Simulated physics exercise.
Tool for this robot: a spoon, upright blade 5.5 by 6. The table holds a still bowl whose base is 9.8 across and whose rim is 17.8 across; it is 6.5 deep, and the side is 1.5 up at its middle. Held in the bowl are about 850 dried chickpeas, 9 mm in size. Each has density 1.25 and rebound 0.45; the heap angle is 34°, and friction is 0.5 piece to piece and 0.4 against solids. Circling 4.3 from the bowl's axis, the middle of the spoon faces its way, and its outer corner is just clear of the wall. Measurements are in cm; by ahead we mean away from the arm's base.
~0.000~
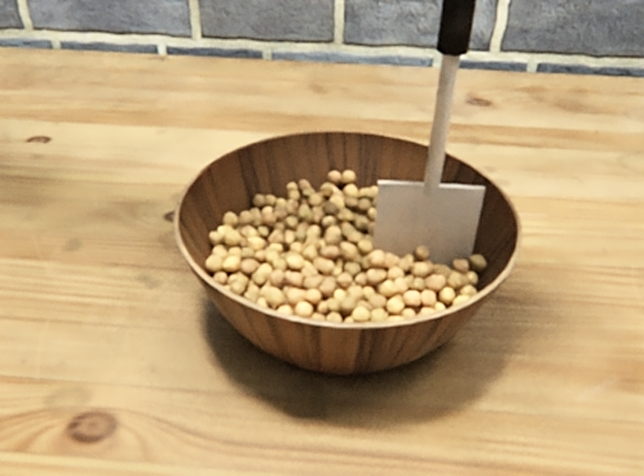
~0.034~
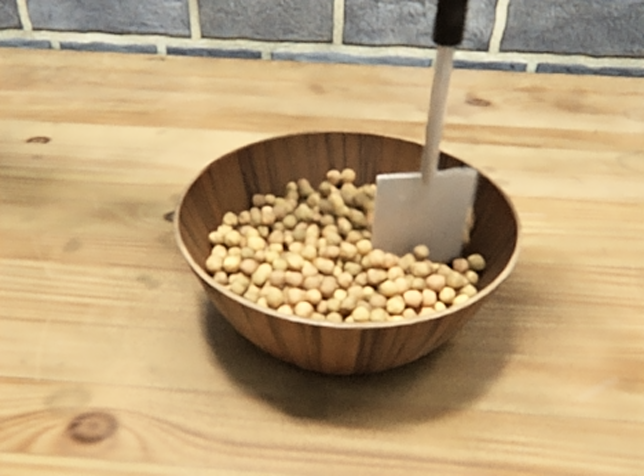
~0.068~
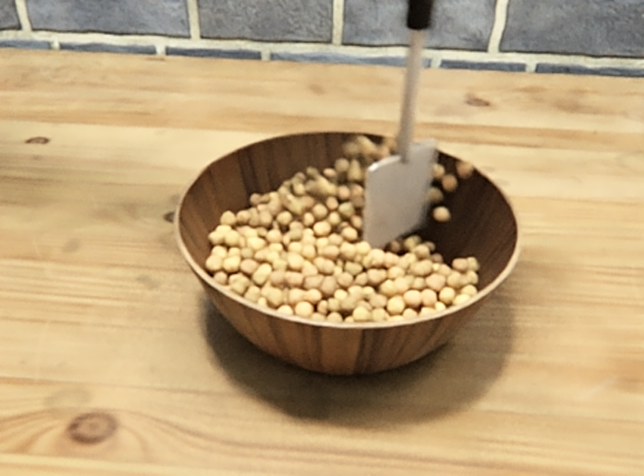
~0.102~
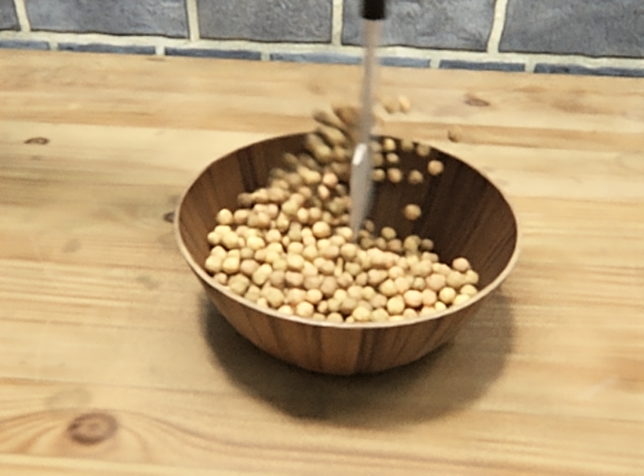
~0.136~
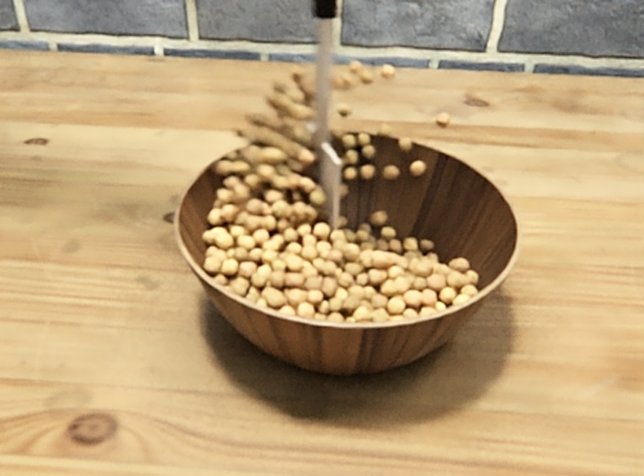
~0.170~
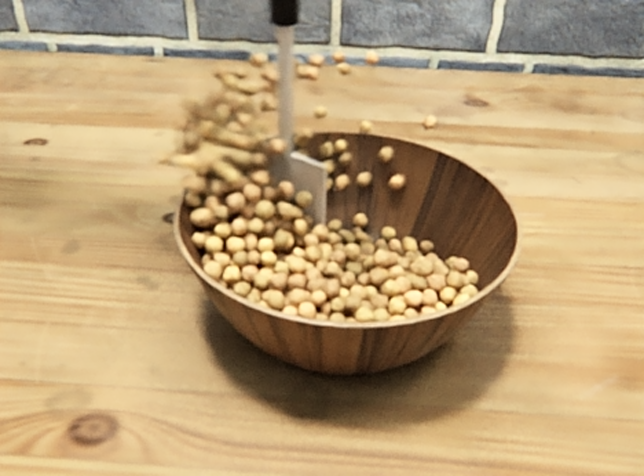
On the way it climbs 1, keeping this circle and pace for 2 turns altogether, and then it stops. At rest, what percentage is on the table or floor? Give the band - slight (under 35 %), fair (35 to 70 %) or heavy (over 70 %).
Band: Fair.
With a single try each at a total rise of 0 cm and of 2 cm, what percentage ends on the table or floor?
About 55 and 35 per cent.
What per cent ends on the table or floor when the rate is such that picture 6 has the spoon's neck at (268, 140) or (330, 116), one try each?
About 50 per cent, then about 35 per cent.
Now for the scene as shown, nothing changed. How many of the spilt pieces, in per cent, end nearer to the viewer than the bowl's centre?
60 per cent, roughly.
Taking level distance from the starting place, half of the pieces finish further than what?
Roughly 11 cm.
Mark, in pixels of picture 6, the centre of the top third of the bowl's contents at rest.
It is centred near (346, 266).
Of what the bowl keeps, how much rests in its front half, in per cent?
I'd say around 50 per cent.
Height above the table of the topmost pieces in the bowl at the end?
Around 5.0 cm above the table.
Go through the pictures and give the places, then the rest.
In the first frame, the spoon neck at (435, 159), 0° round; upper third of the load around (341, 253), from x 215 to 475, top at y 175; 850 in the bowl.
In the second frame, the spoon neck at (431, 148), 14° round; upper third of the load around (348, 244), from x 215 to 475, top at y 175.
In the third frame, the spoon neck at (406, 129), 47° round; upper third of the load around (348, 220), from x 215 to 470, top at y 145.
In the fourth frame, the spoon neck at (366, 117), 80° round; upper third of the load around (331, 207), from x 215 to 470, top at y 95; 848 in the bowl, 2 in flight or on the tool.
In the fifth frame, the spoon neck at (323, 116), 113° round; upper third of the load around (291, 194), from x 210 to 470, top at y 70; 832 in the bowl, 18 in flight or on the tool.
In the sixth frame, the spoon neck at (286, 126), 146° round; upper third of the load around (252, 195), from x 165 to 470, top at y 55; 806 in the bowl, 44 in flight or on the tool.
After 0.40 s, 8° round, highest piece 10 above the table; 590 in the bowl, 141 on the table or floor, 119 in flight or on the tool.
After 0.63 s, 230° round, highest piece 8 above the table; 501 in the bowl, 325 on the table or floor, 24 in flight or on the tool.
After 0.94 s, 0° round, highest piece 5 above the table; 490 in the bowl, 360 on the table or floor.
After 1.64 s, 0° round, highest piece 5 above the table; 490 in the bowl, 360 on the table or floor.
In the end, 490 in the bowl, 360 on the table or floor. That is 42 % on the table or floor.
